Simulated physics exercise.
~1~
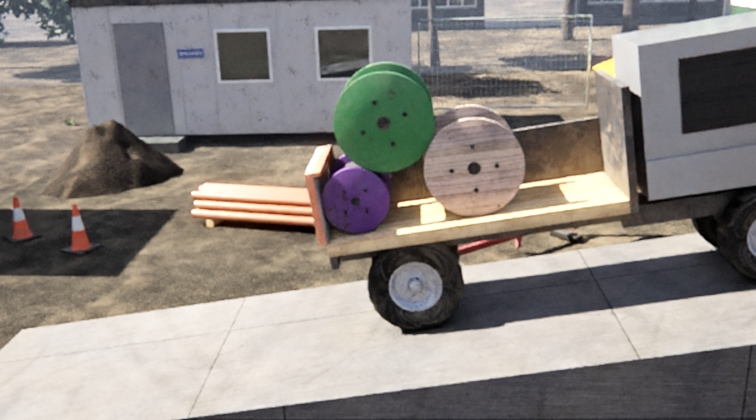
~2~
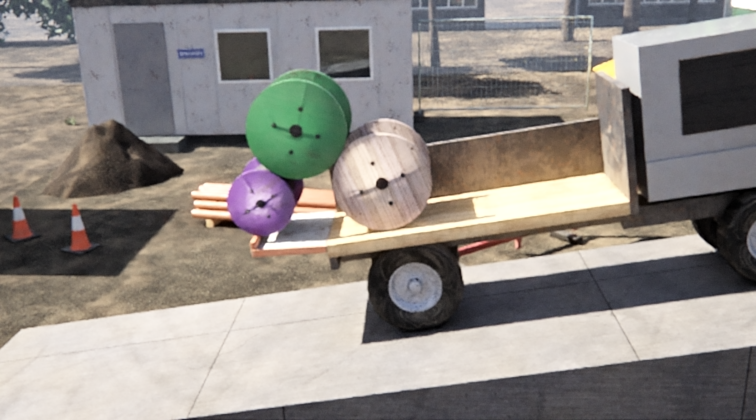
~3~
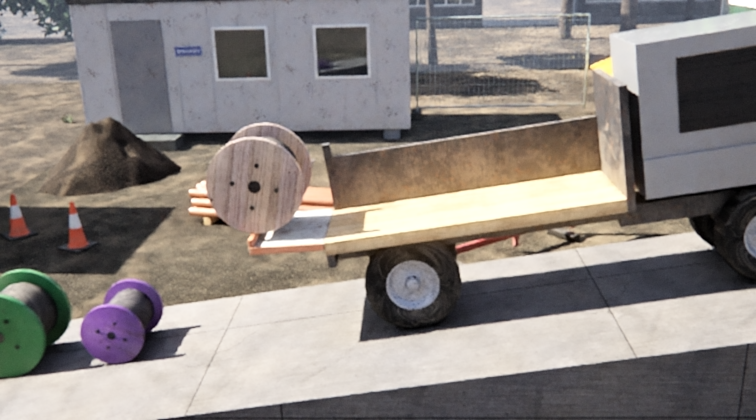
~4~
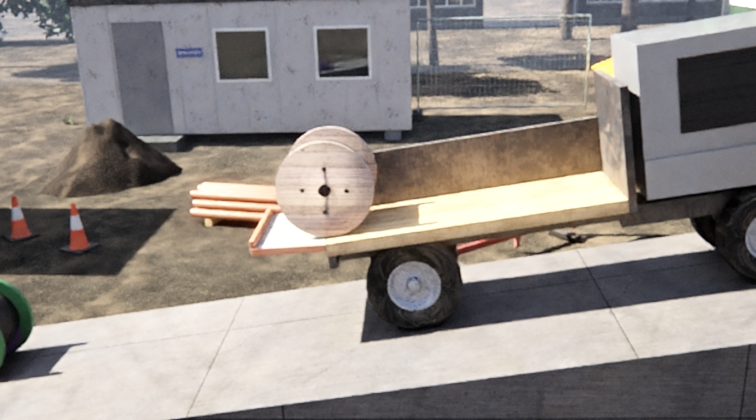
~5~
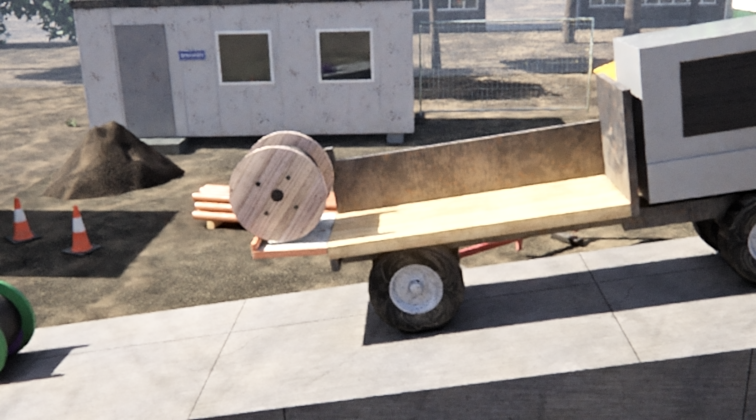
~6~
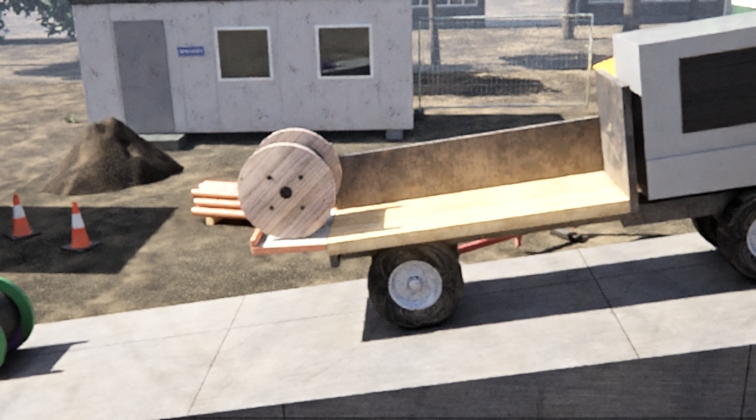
Three cable reels, one green, one purple and one plain wood, sit at the low rear end of a truck's flat bed, seen from the side on a sloping concrete strip with a pale cabin, a dirt mound and traffic cones behind. The green reel rests up on the other two, against the raised tailgate. The gate drops open and all three roll left onto it. Purple and green fall off the end and land on the ground, rolling away left. The wooden reel shifts back and forth on the lowered gate and ends there, still aboard.
